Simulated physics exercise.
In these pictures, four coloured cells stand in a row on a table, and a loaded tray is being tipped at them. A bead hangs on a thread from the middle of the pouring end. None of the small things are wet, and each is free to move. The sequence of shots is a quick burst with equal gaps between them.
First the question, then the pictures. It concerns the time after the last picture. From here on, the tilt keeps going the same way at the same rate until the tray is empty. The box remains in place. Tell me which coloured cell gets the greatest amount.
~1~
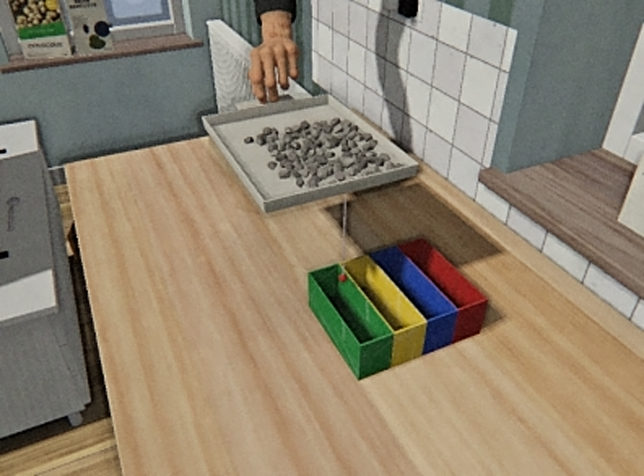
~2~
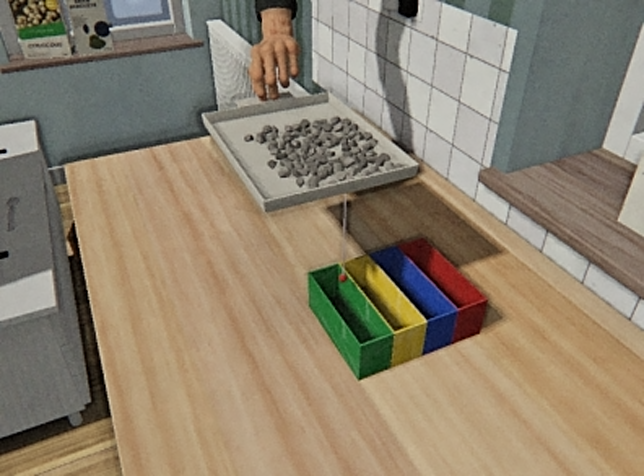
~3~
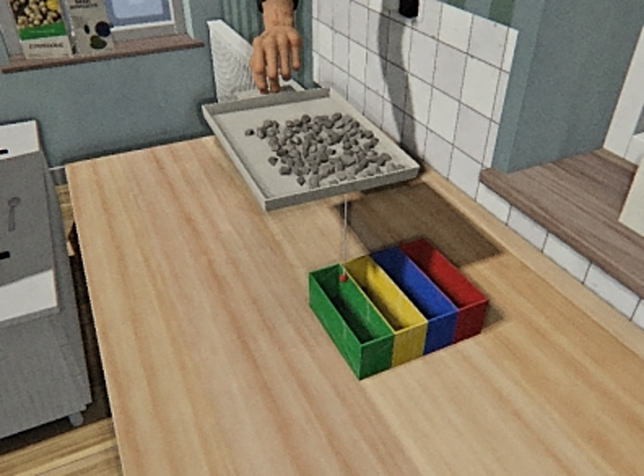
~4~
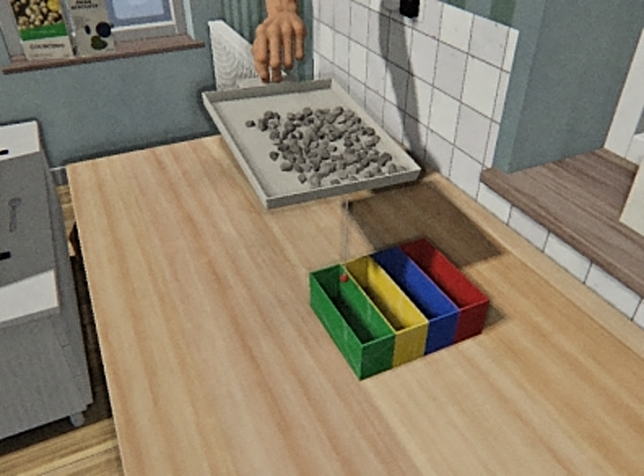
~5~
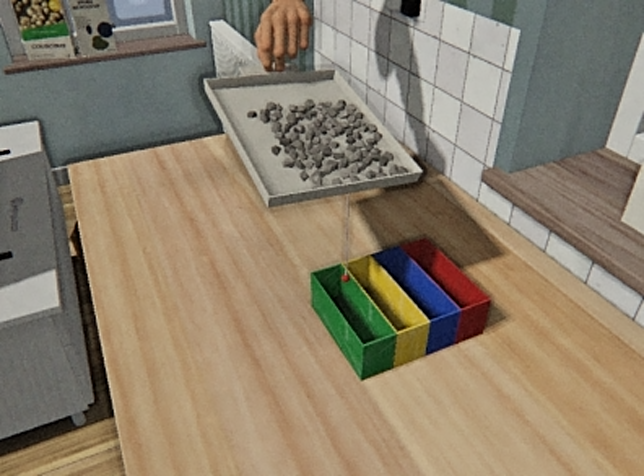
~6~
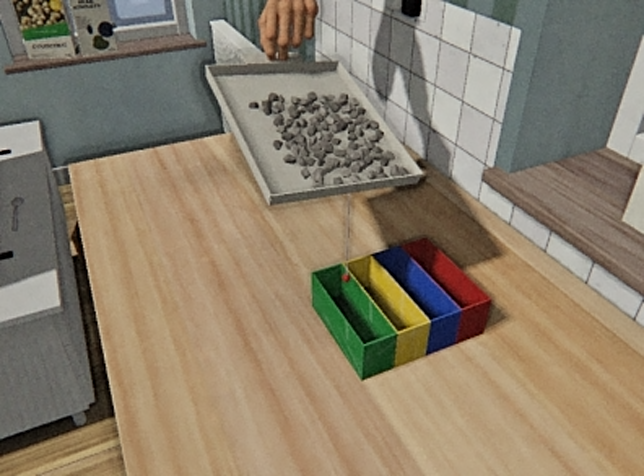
The greatest amount goes to the blue cell.
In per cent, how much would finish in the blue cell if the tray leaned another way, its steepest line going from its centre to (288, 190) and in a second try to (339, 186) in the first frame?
In turn, 0 percent and then 10 percent.
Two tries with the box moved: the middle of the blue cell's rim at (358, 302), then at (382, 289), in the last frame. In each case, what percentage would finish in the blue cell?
Trial 1: 0 percent; trial 2: 30 percent.
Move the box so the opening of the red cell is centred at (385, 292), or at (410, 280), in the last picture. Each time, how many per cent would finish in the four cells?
First 30 %, then 80 %.
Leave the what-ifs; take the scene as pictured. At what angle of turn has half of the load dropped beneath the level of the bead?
Close to 100° of tilt at that moment.
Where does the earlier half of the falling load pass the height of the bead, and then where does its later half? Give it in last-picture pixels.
I'd put it at roughly (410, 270), and after that at roughly (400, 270).
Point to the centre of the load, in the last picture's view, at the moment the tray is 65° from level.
I'd put it at about (378, 154).
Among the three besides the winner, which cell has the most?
Second: Yellow.
Soon, tray tipped steeply; all on the tray.
A while on, tray tipped past a quarter turn; a small part on the tray; about a third in the blue cell; about a quarter in the yellow cell; a small part in the red cell; a stray few in the green cell; about a quarter falling or outside the box.
Towards the end, tray tipped past a quarter turn; about half in the blue cell; about a third in the yellow cell; a small part in the red cell; a stray few in the green cell; a stray few falling or outside the box.
Finally, tray tipped past a quarter turn; about half in the blue cell; about a third in the yellow cell; a small part in the red cell; a stray few in the green cell; a stray few outside the box.
